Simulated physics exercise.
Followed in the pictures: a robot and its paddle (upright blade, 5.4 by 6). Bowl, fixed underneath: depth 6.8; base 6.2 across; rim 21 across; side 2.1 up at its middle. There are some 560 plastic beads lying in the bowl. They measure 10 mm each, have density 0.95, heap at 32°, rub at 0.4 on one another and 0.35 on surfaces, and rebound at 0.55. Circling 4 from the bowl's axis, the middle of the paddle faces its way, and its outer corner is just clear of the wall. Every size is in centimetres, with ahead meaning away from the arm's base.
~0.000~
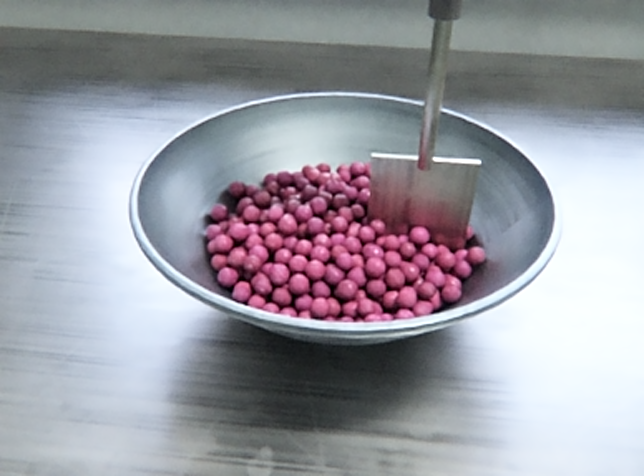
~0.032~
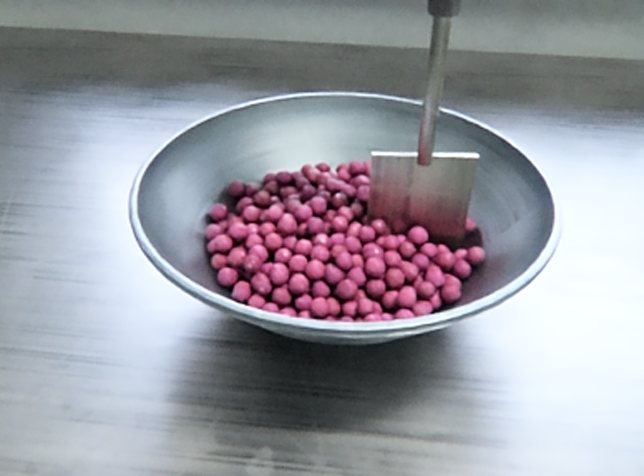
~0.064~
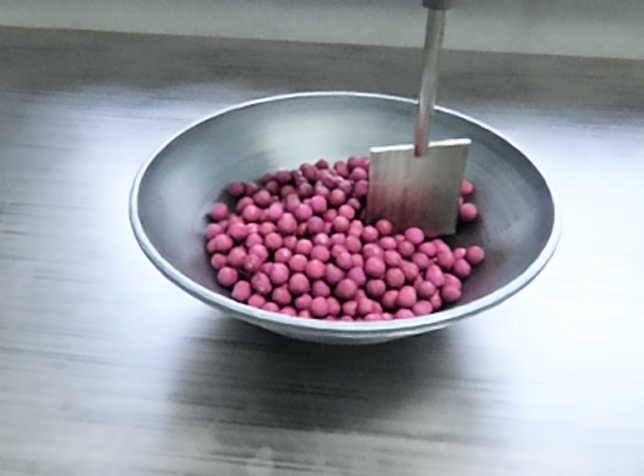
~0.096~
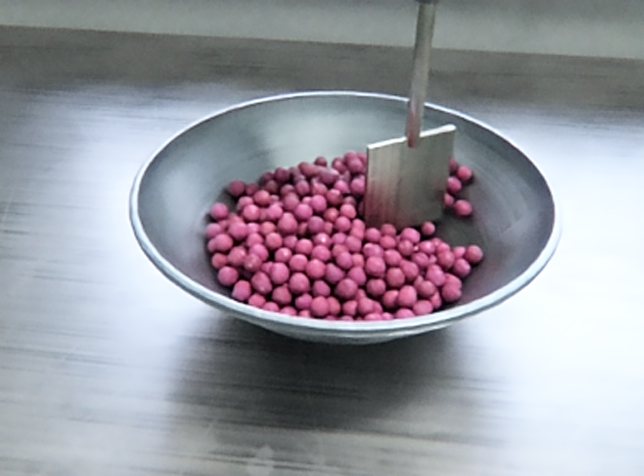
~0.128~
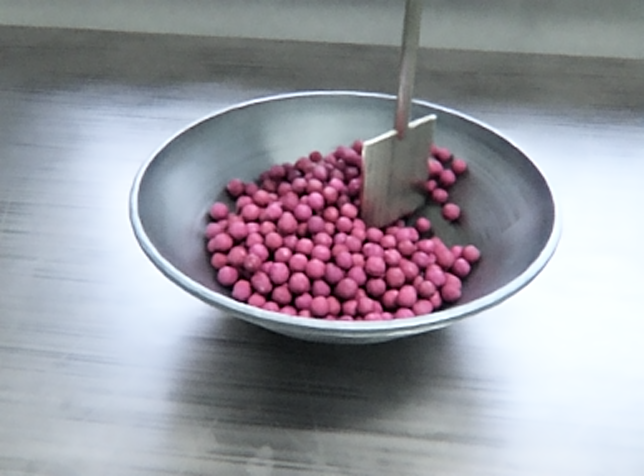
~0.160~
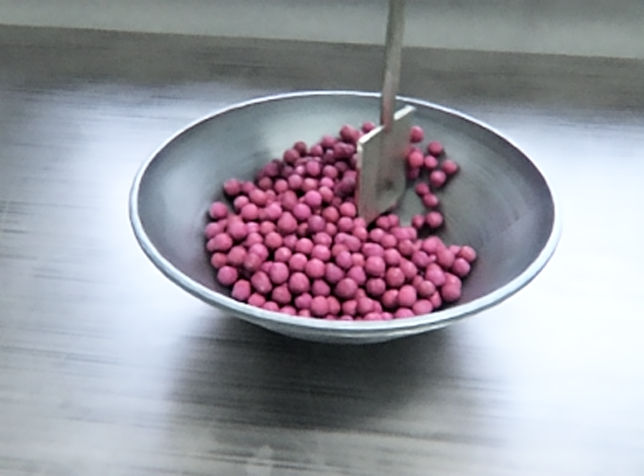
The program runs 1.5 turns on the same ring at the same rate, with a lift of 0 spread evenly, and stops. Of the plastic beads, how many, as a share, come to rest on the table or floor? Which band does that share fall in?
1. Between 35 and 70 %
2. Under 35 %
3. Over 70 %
Under 35 % (2).
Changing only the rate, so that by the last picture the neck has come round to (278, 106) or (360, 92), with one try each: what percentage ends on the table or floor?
Some 45 and 5 %.
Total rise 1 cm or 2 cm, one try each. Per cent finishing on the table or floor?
About 0 per cent on the first try and 0 per cent on the second.
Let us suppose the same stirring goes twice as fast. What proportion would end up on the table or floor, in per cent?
Then roughly 30 %.
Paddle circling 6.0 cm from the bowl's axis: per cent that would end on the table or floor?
That would give close to 0 per cent.
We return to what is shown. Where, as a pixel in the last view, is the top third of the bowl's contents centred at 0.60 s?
Around (339, 276).
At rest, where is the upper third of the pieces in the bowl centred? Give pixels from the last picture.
Close to (252, 246).
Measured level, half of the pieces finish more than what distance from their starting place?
My guess is close to 8 centimetres.
After 0.60 s, 249° round, highest piece 8 above the table; 553 in the bowl, 2 on the table or floor, 1 in flight or on the tool.
After 1.03 s, 77° round, highest piece 8 above the table; 550 in the bowl, 6 on the table or floor.
After 1.45 s, 180° round, highest piece 7 above the table; 546 in the bowl, 10 on the table or floor.
After 2.15 s, 180° round, highest piece 7 above the table; 546 in the bowl, 10 on the table or floor.
At rest, 546 in the bowl, 10 on the table or floor. That is 2 % on the table or floor.
